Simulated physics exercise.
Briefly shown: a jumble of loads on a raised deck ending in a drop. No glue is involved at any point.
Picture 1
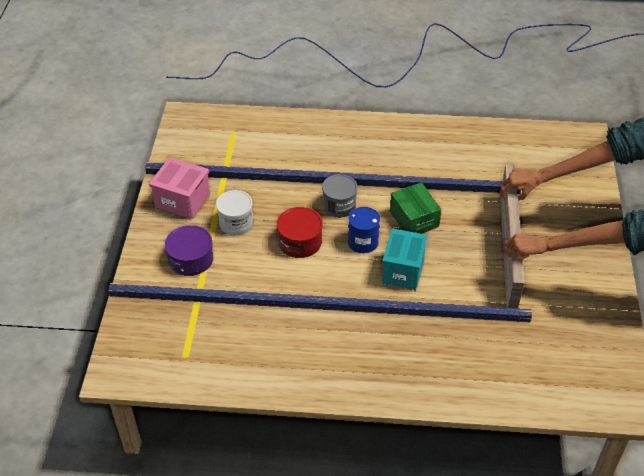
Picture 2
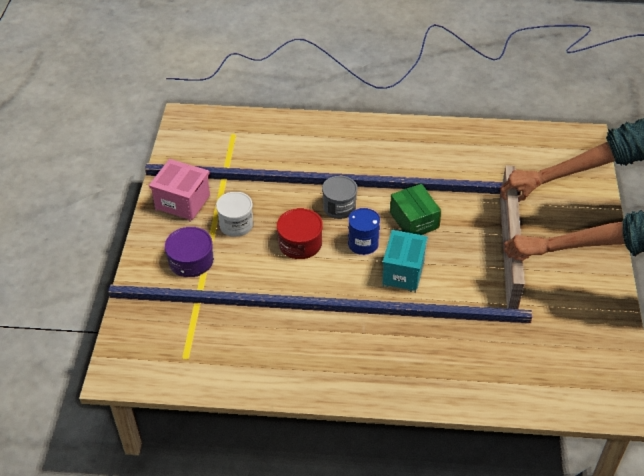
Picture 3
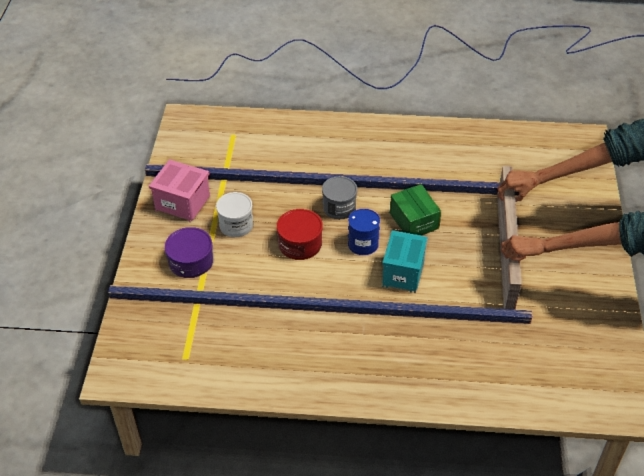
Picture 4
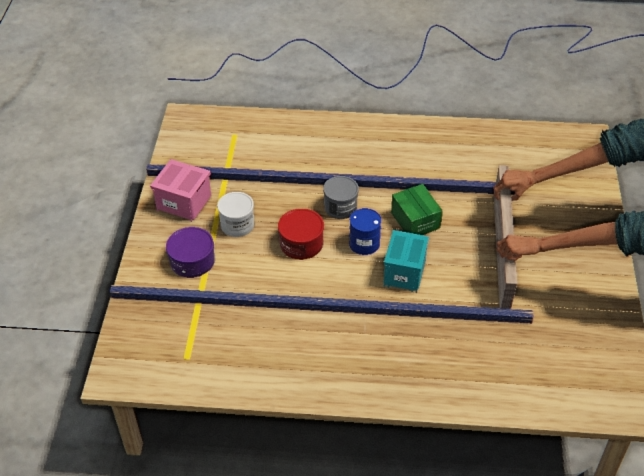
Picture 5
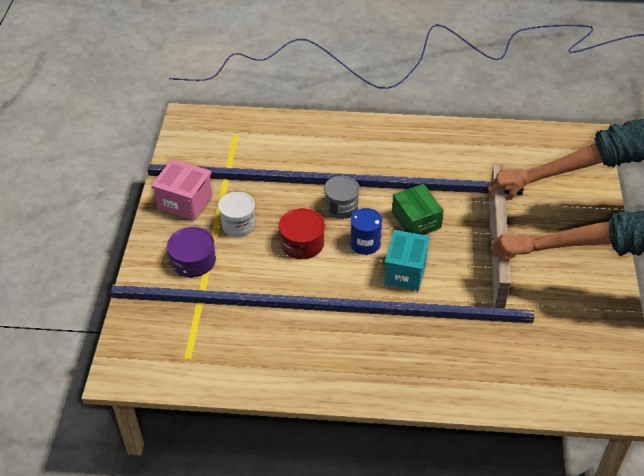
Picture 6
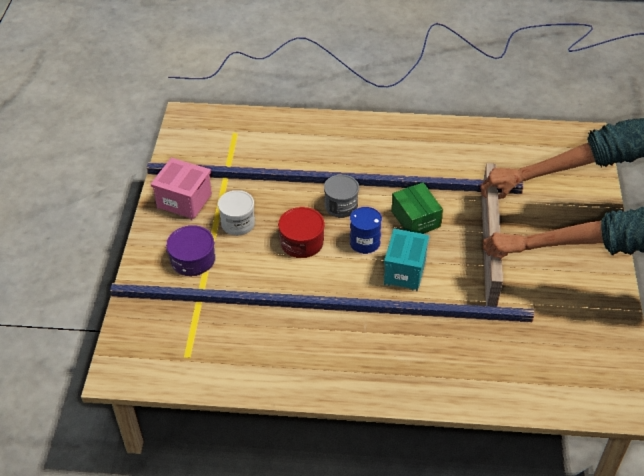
Two hands sliding a plank slightly left between blue rails on a wooden table, the colourful tubs and boxes staying still.
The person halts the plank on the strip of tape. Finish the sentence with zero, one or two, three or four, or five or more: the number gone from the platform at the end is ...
The number gone from the platform at the end is one or two.
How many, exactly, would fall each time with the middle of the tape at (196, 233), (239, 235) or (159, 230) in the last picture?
Taken one after another, the numbers are 1, 0 and 5.
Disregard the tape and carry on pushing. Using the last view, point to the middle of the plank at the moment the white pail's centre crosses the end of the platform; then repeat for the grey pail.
I'd put it close to (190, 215), and close to (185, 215) for the other one.
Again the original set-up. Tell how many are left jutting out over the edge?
It's 0.
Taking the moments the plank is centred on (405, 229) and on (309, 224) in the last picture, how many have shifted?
Moved so far: 2, later 6.
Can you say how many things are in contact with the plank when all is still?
It's touching 3 at the end.
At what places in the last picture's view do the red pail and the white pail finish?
The red pail at (159, 230), the white pail at (159, 201).
Early on, none off yet; pink tote at rest near (183, 189); purple pail at rest near (192, 251); white pail at rest near (237, 213).
A while later, none off yet; pink tote at rest near (183, 189); purple pail at rest near (192, 251); white pail travelled a little near (226, 210).
Finally, the number that fall off is one or two; lost, pink tote.
